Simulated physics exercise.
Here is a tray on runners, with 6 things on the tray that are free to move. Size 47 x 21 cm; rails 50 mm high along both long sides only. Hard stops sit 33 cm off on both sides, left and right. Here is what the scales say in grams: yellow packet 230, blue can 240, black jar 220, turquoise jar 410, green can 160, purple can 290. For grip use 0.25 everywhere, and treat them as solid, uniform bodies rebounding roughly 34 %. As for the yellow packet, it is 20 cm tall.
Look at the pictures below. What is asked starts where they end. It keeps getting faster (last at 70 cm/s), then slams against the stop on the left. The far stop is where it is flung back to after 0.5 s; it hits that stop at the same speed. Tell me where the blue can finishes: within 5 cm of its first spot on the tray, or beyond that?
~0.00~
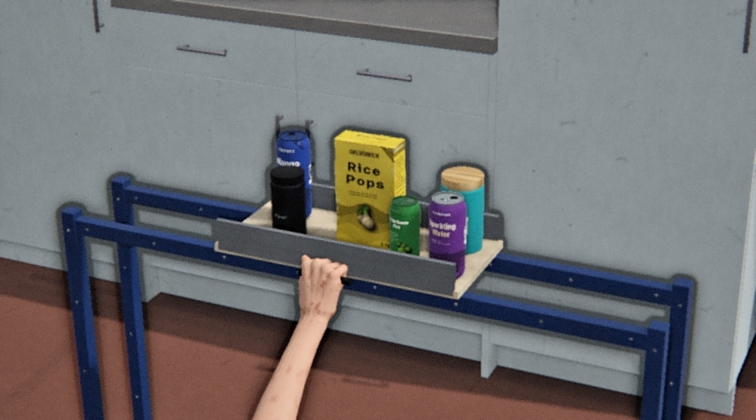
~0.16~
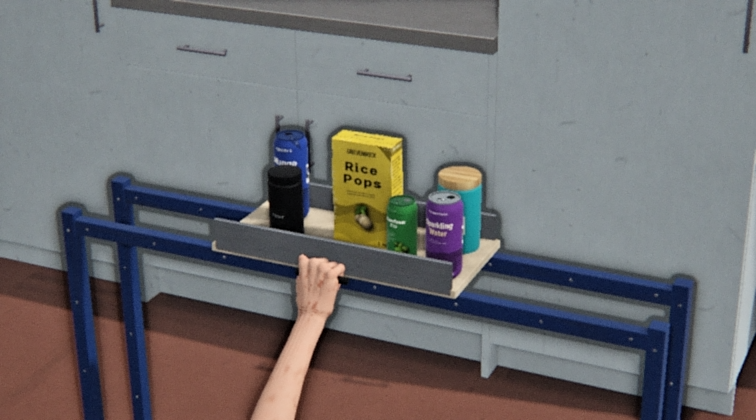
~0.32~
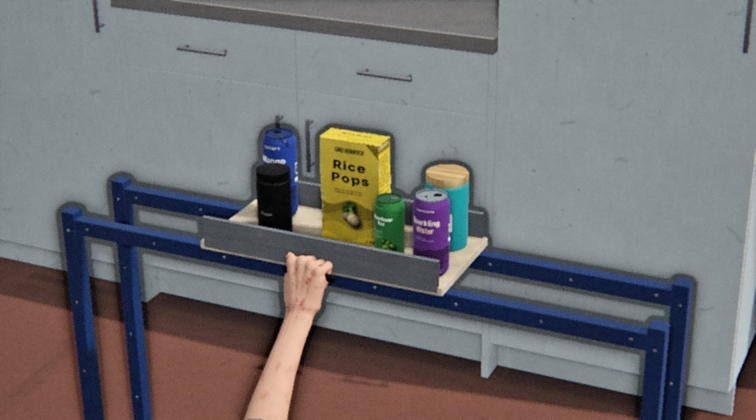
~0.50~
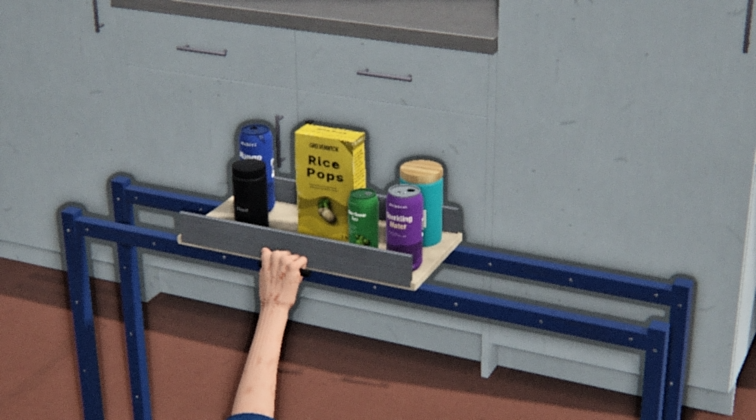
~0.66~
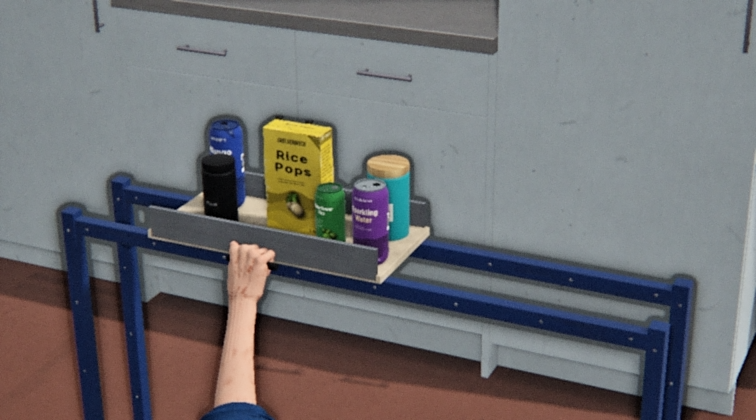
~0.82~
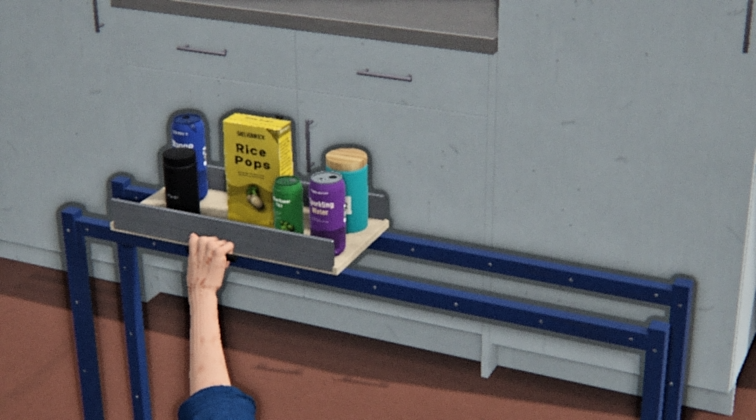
The blue can finishes beyond that.
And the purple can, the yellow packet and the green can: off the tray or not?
When everything stops, the purple can is still in bounds, the yellow packet is still in bounds, and the green can is still in bounds.
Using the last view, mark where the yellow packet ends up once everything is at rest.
Its middle comes to rest around (543, 220).
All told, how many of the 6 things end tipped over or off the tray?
1.
By 1.12 s, tray 33 cm left; blue can 7 cm from its spot near (118, 146); yellow packet 7 cm from its spot; green can 7 cm from its spot.
By 1.82 s, tray 31 cm left; blue can now off the tray; yellow packet 9 cm from its spot; turquoise jar 9 cm from its spot.
By 2.82 s, tray 1 cm right; yellow packet 9 cm from its spot; turquoise jar 9 cm from its spot; black jar 9 cm from its spot.
By 3.42 s, tray 33 cm right; yellow packet 5 cm from its spot; green can 5 cm from its spot; black jar 5 cm from its spot.
When it is over (4.0 s), off the tray, blue can; the other 5 within 5 cm of the start.
